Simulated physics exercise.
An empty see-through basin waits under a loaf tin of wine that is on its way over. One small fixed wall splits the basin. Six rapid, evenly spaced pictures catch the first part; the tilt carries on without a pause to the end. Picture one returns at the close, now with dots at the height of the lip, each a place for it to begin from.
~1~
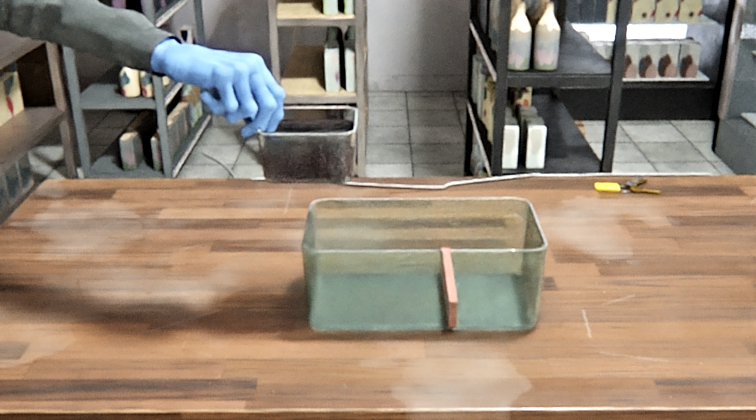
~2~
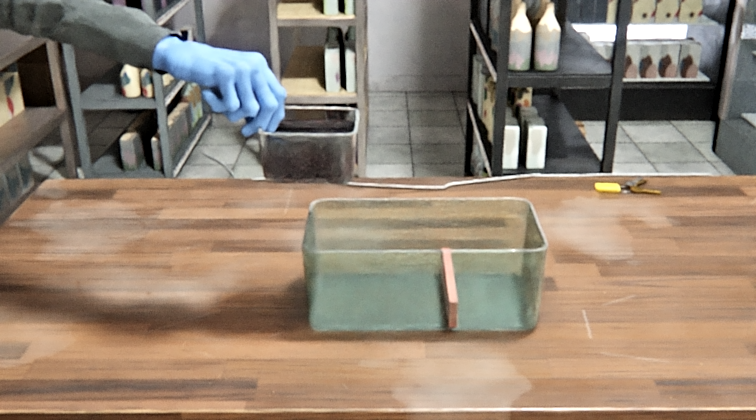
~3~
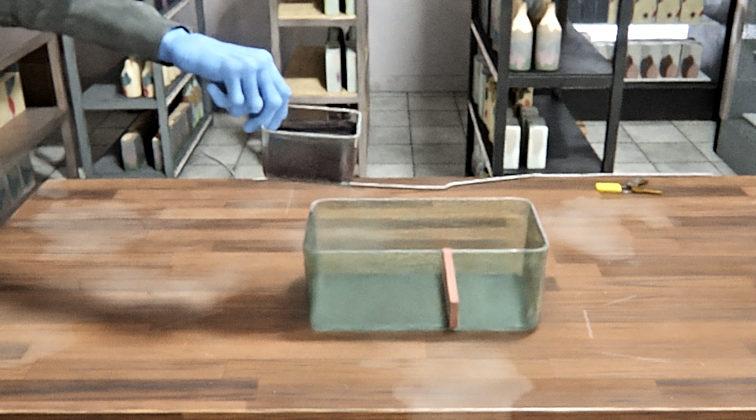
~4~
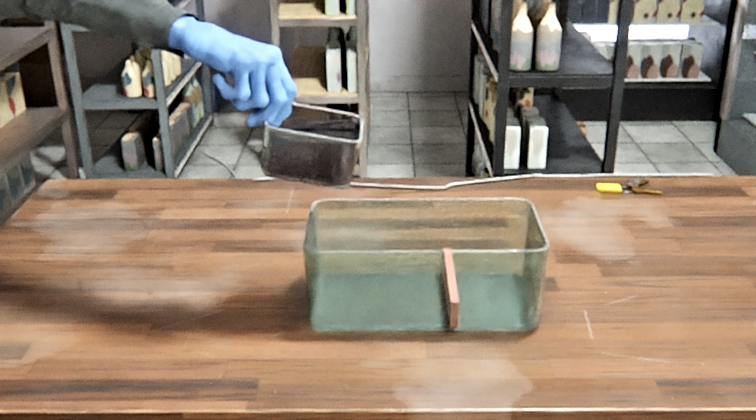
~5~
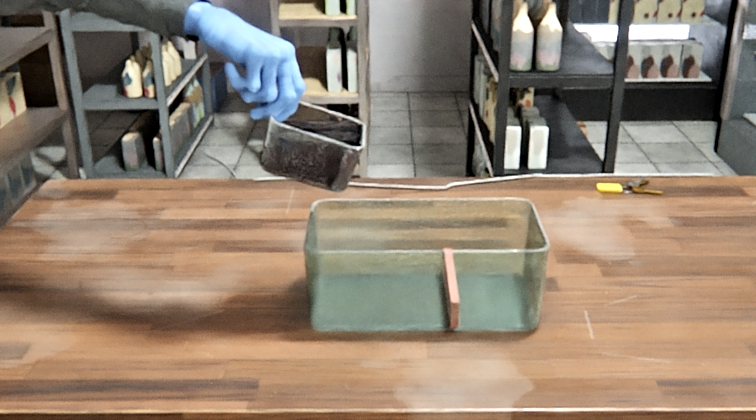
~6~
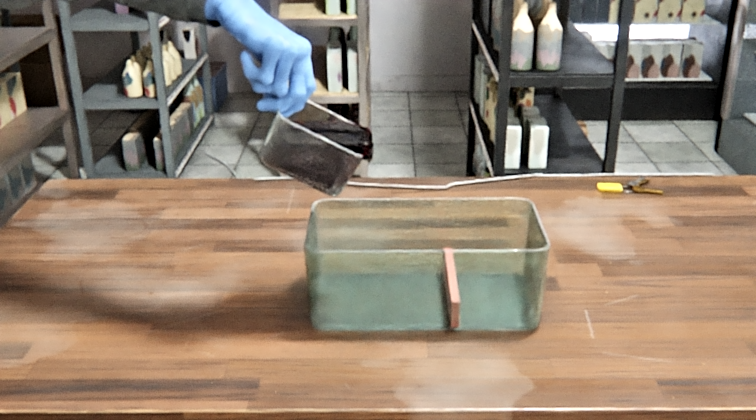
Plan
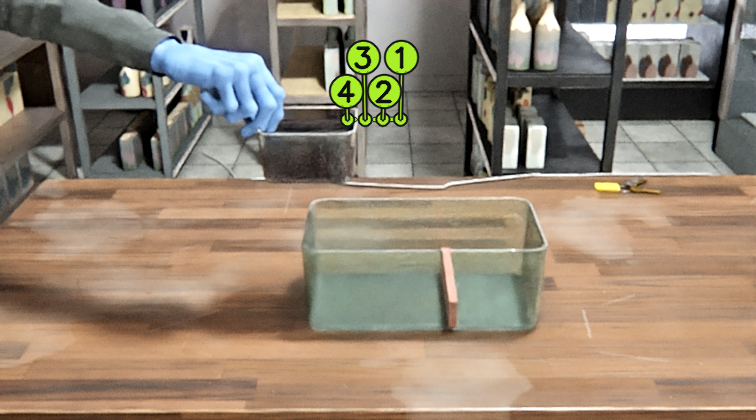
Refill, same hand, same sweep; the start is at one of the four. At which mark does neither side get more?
I would pick dot 1.
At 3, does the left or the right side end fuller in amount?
The left side.
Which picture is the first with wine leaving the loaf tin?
In picture 6.
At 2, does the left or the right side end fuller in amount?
More ends on the left.
On the marked copy, 1 at (400, 119); 2 at (382, 119); 3 at (365, 119); 4 at (347, 119).
For dot 1, about 43 % ends left of the wall and 56 % right of it.
For dot 2, about 84 % ends left of the wall and 15 % right of it.
For dot 3, about 97 % ends left of the wall and 3 % right of it.
For dot 4, about 96 % ends left of the wall and 4 % right of it.
